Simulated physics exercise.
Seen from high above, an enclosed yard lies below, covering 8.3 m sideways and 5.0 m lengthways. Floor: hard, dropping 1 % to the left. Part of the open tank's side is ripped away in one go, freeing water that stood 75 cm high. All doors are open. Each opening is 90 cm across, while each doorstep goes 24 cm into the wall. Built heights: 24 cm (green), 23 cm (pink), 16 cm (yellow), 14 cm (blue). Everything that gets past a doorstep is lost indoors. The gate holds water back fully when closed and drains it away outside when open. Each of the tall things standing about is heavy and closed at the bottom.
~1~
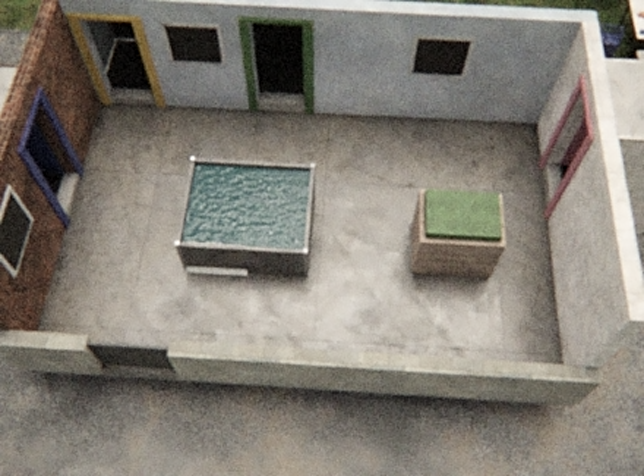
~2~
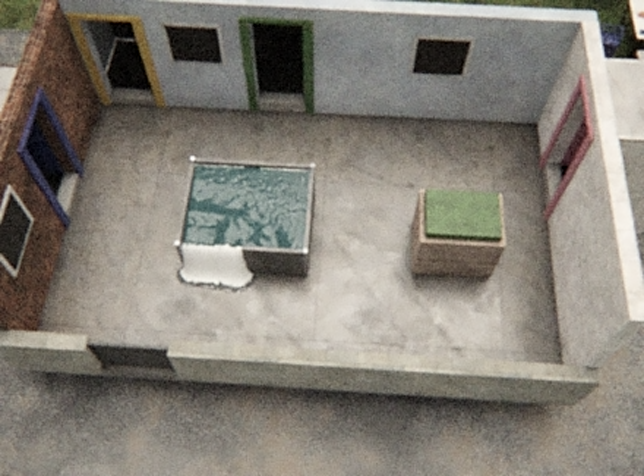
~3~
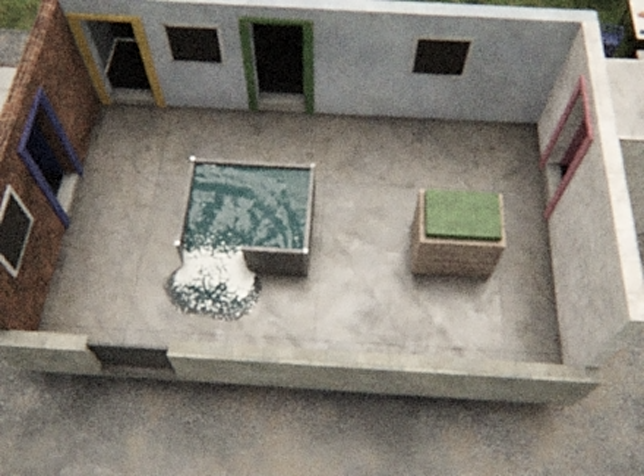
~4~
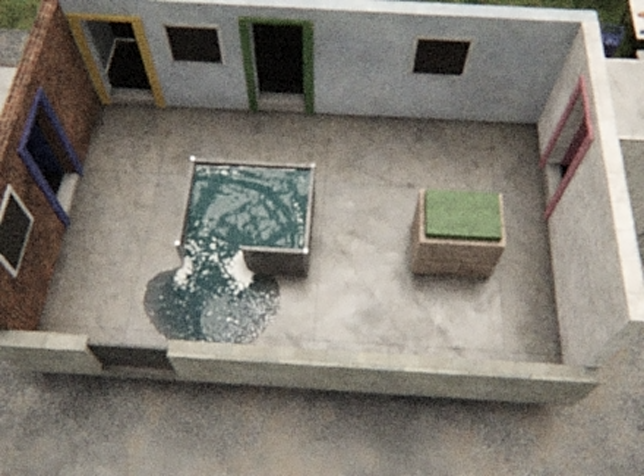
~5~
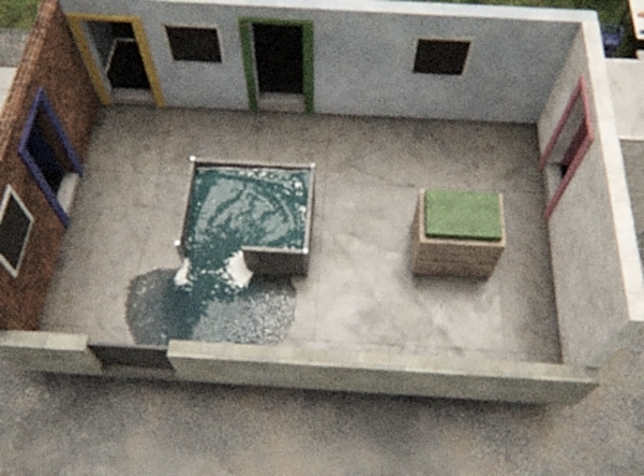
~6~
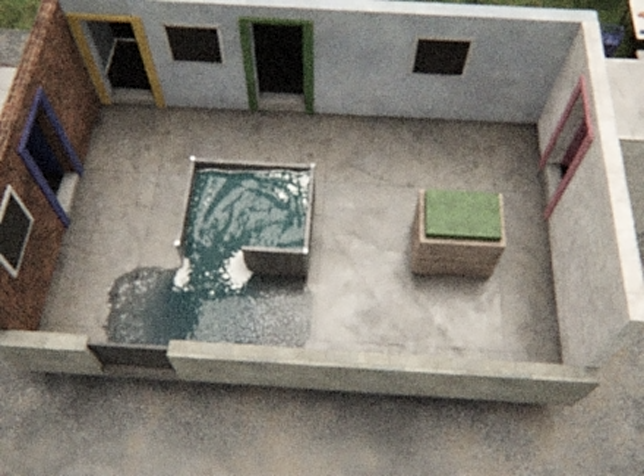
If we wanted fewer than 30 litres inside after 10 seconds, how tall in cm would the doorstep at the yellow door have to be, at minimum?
It would need to be around 13 cm tall.
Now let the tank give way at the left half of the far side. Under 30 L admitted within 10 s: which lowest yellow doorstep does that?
Close to 21 cm at the least.
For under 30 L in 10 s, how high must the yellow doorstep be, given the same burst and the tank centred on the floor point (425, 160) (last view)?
That setup calls for roughly 10.0 cm.
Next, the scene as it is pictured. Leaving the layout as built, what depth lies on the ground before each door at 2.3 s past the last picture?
Green door 0 cm, pink door 0 cm, yellow door 0 cm, blue door 7 cm.
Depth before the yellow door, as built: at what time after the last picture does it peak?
It peaks around 3.0 s.
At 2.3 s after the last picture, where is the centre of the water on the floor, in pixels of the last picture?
(224, 278).
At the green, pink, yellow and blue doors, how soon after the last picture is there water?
Door green: 3.8 seconds; door pink: 3.4 seconds; door yellow: 2.4 seconds; door blue: 1.4 seconds.
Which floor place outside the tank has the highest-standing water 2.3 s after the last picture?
Near (33, 350).
Then, 0.7 s after the last picture water covers 15 % of the floor, deepest (47 cm) near (182, 348); it has not reached the yellow door.
Then, 2.3 s after the last picture water covers 50 % of the floor, deepest (33 cm) near (33, 350); it has not reached the yellow door.
Then, 9.3 s after the last picture water covers 95 % of the floor, deepest (11 cm) near (100, 108); 10 cm at the yellow door, 6 litres in over its 16 cm doorstep.
At the yellow door as built, the water peaked near 18 cm, 3.1 s after the last picture.
Run again over the same 10 s with other heights there, 53 litres in over 11.5 cm, 6 litres over 16 cm. The limit of 30 litres is kept from about 13 cm up.
